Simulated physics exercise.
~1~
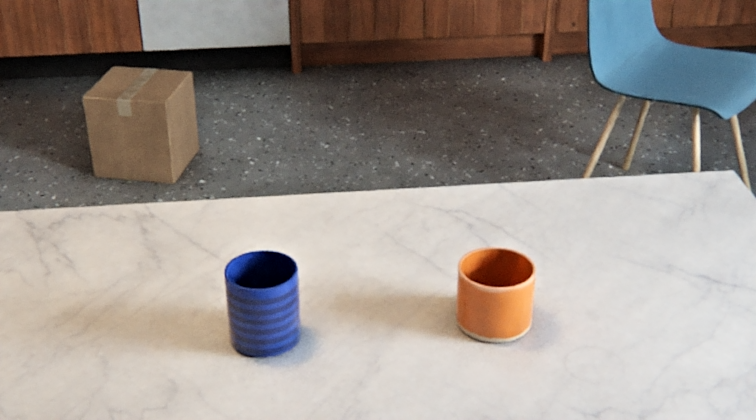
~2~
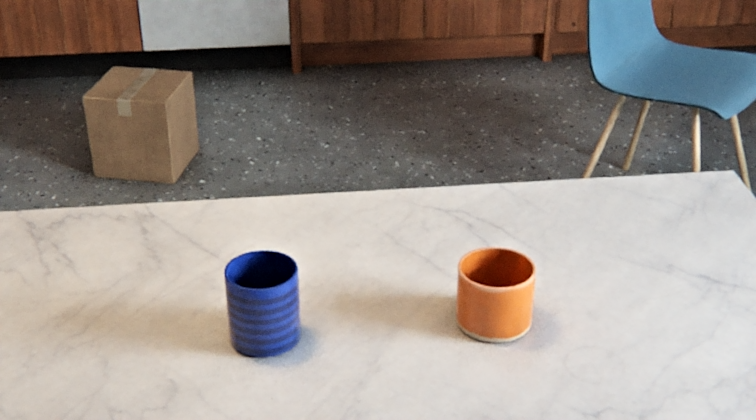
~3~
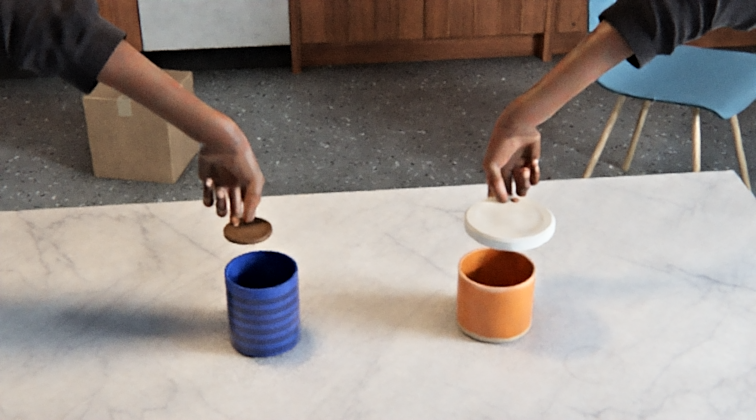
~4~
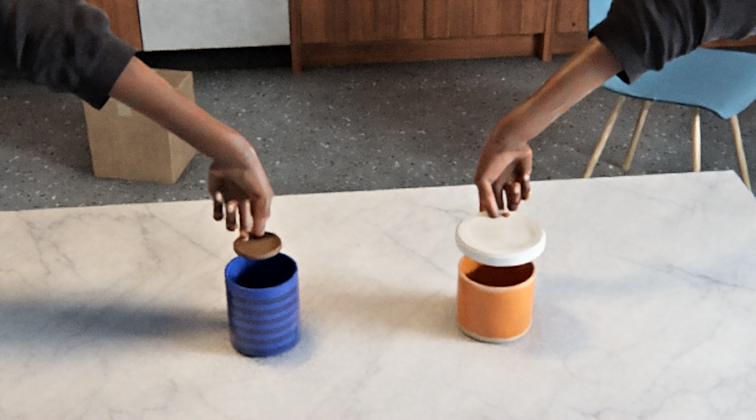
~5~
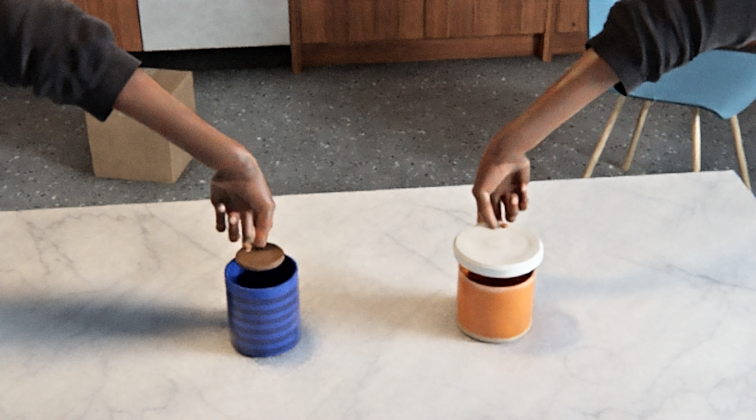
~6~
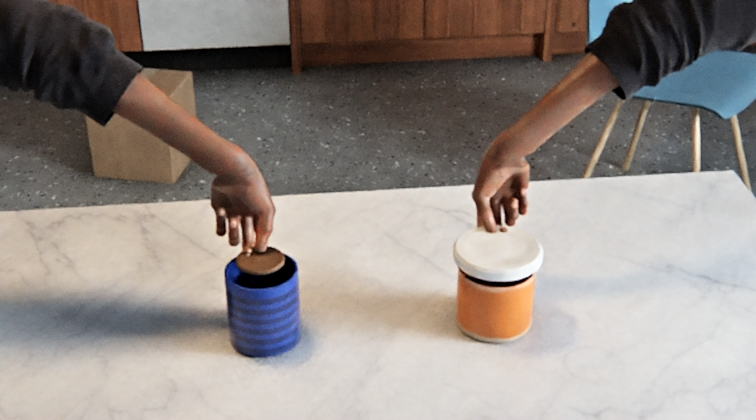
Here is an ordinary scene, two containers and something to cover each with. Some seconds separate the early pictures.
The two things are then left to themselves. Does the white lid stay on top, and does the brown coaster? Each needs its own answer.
In turn - white lid: Yes; brown coaster: No.
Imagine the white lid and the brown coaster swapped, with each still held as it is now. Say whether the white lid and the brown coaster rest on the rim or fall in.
Once moved, the white lid does not fall in; as for the brown coaster, it tumbles in.
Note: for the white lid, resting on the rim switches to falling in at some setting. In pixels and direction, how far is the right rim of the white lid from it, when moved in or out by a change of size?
Shift approx. 8 px, direction left.
Then, 0.14 s after the last picture, white lid moving near (497, 261); brown coaster moved about its own width near (262, 290).
At rest, the white lid covers the opening, near (497, 261); the brown coaster drops inside, near (265, 331).
